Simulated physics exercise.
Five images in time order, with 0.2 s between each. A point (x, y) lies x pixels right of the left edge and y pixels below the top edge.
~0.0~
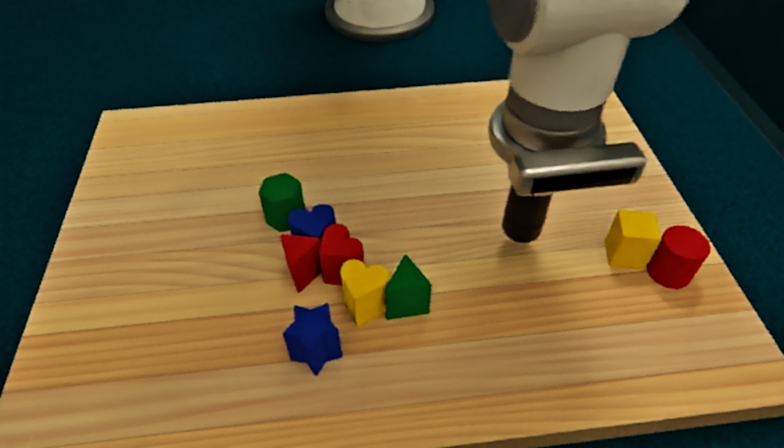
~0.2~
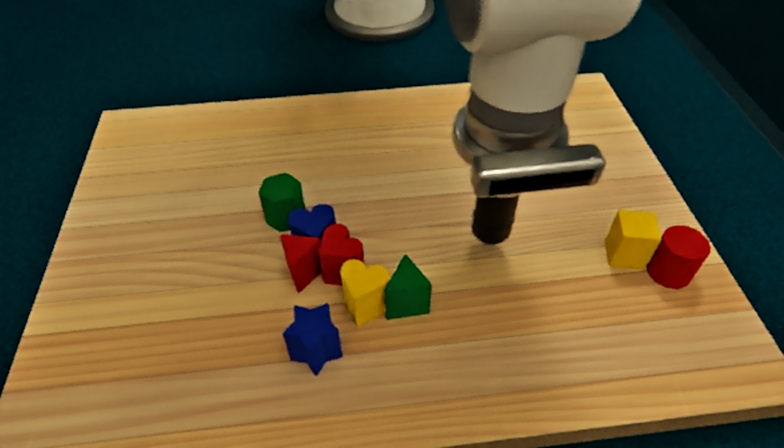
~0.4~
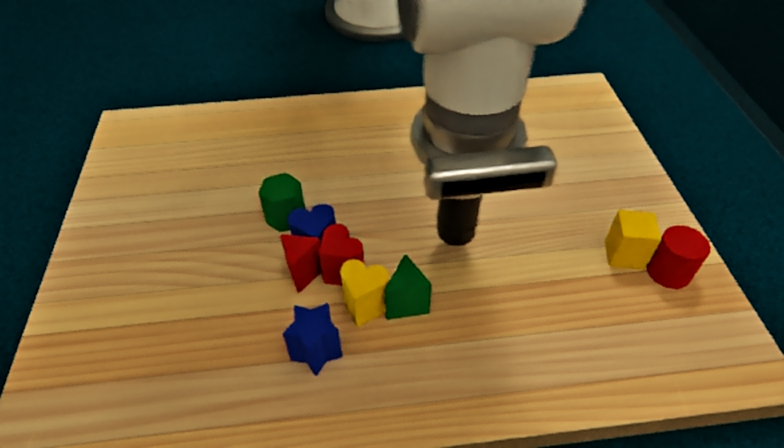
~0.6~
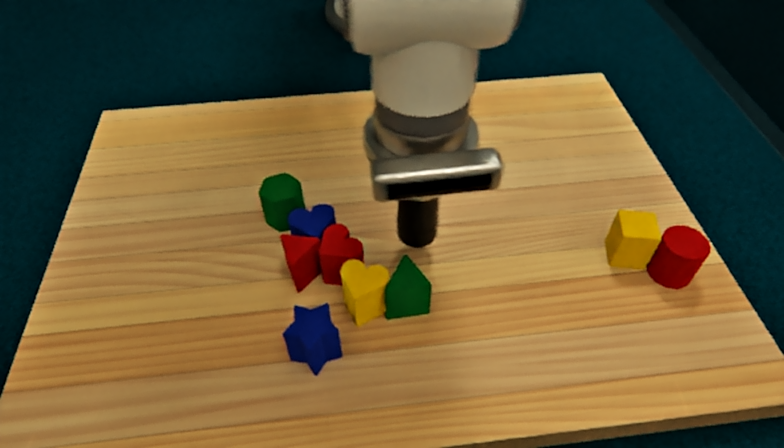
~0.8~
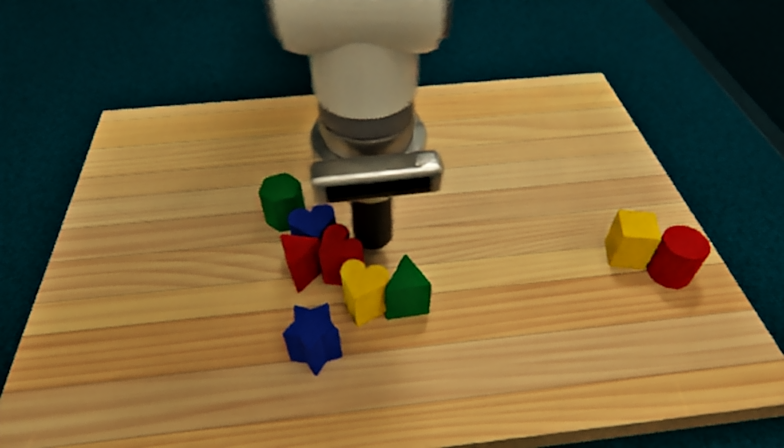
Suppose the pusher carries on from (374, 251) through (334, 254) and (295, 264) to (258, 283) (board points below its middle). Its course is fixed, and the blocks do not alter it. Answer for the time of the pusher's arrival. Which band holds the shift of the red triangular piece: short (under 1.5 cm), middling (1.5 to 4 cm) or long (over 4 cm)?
Shift of over 4 cm.
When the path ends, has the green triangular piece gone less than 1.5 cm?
Yes.
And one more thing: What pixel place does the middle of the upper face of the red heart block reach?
By then it is at (313, 257).
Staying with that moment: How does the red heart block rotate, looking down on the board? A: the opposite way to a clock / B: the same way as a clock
That would be A.
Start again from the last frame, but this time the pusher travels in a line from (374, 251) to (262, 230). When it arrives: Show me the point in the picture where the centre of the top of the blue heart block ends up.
At (231, 224).
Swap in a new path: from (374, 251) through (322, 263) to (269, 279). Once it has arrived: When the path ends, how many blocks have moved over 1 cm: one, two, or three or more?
I predict three or more.
The first path, step by step. One third of the way, pusher at (332, 238); red triangular piece at (278, 252), turned 35° clockwise; blue heart block at (290, 218); red heart block at (321, 251), turned 40° anticlockwise.
Two thirds of the way, pusher at (291, 249); red triangular piece at (268, 261), turned 40° clockwise; blue heart block at (266, 214), turned 20° clockwise; red heart block at (313, 257), turned 80° anticlockwise.
At the end, pusher at (253, 268); green hexagonal block still; red triangular piece at (247, 281), turned 20° anticlockwise; blue heart block at (263, 213), turned 25° clockwise; red heart block at (313, 257), turned 80° anticlockwise; green triangular piece still.
